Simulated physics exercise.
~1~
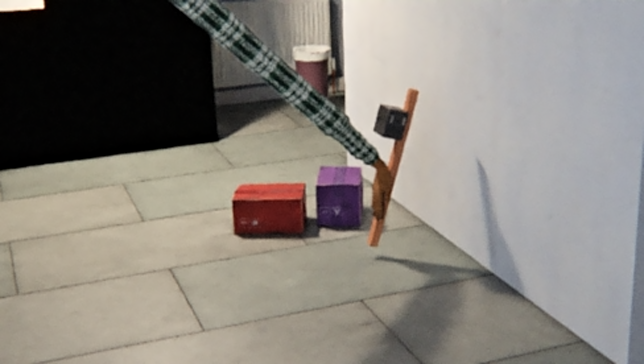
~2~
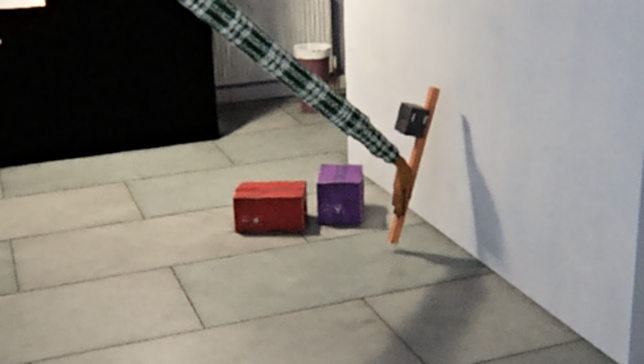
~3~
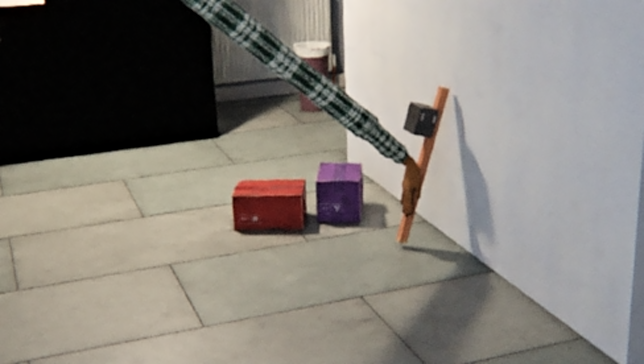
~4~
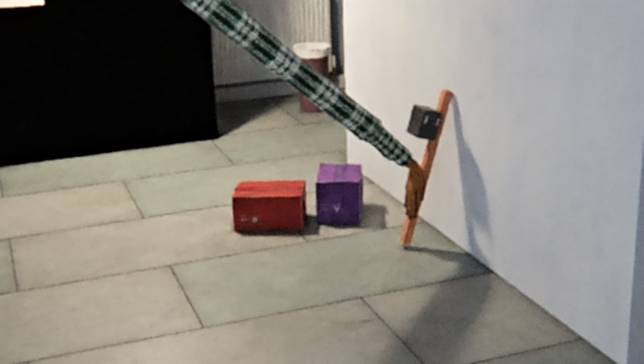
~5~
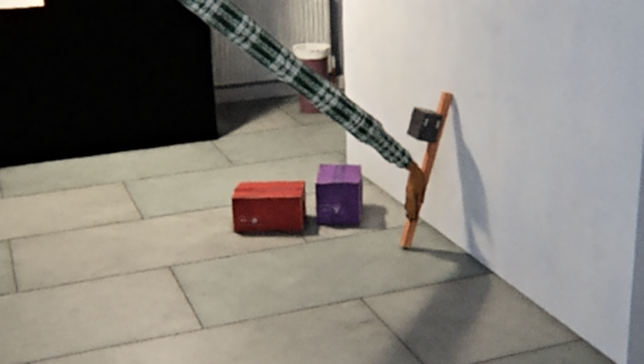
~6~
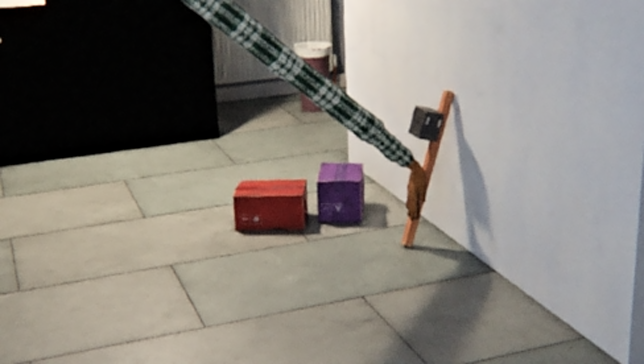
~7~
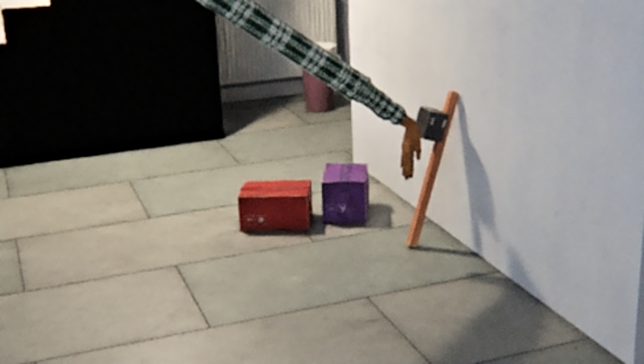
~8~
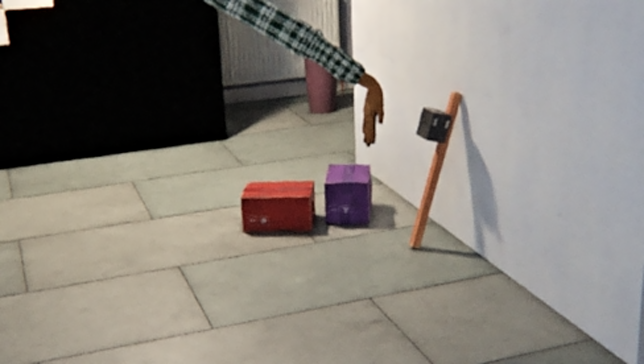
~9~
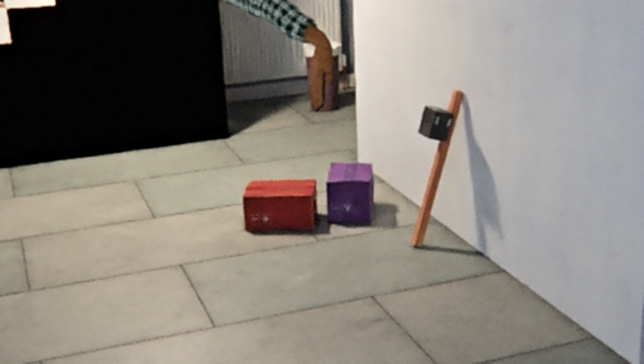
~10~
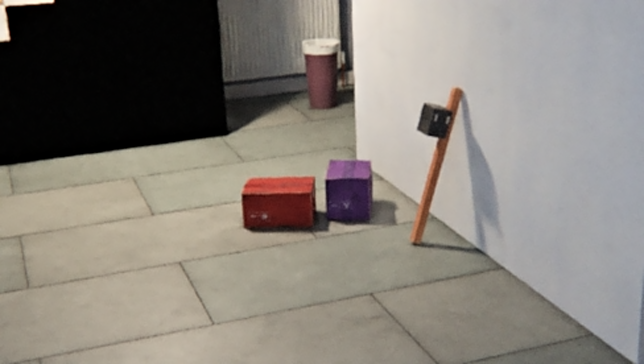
An orange pole with a small dark block fixed near its top is held by a hand in a green plaid sleeve, beside a pale wall on the right of a grey tiled floor. The slightly swaying view looks down at the floor, where a red box and a purple box sit side by side left of the pole. The hand moves the pole a little to the right until it leans on the wall, and holds it there. Then it lets go and draws back to the upper left, out of sight. The pole stays leaning, and both boxes remain in place.
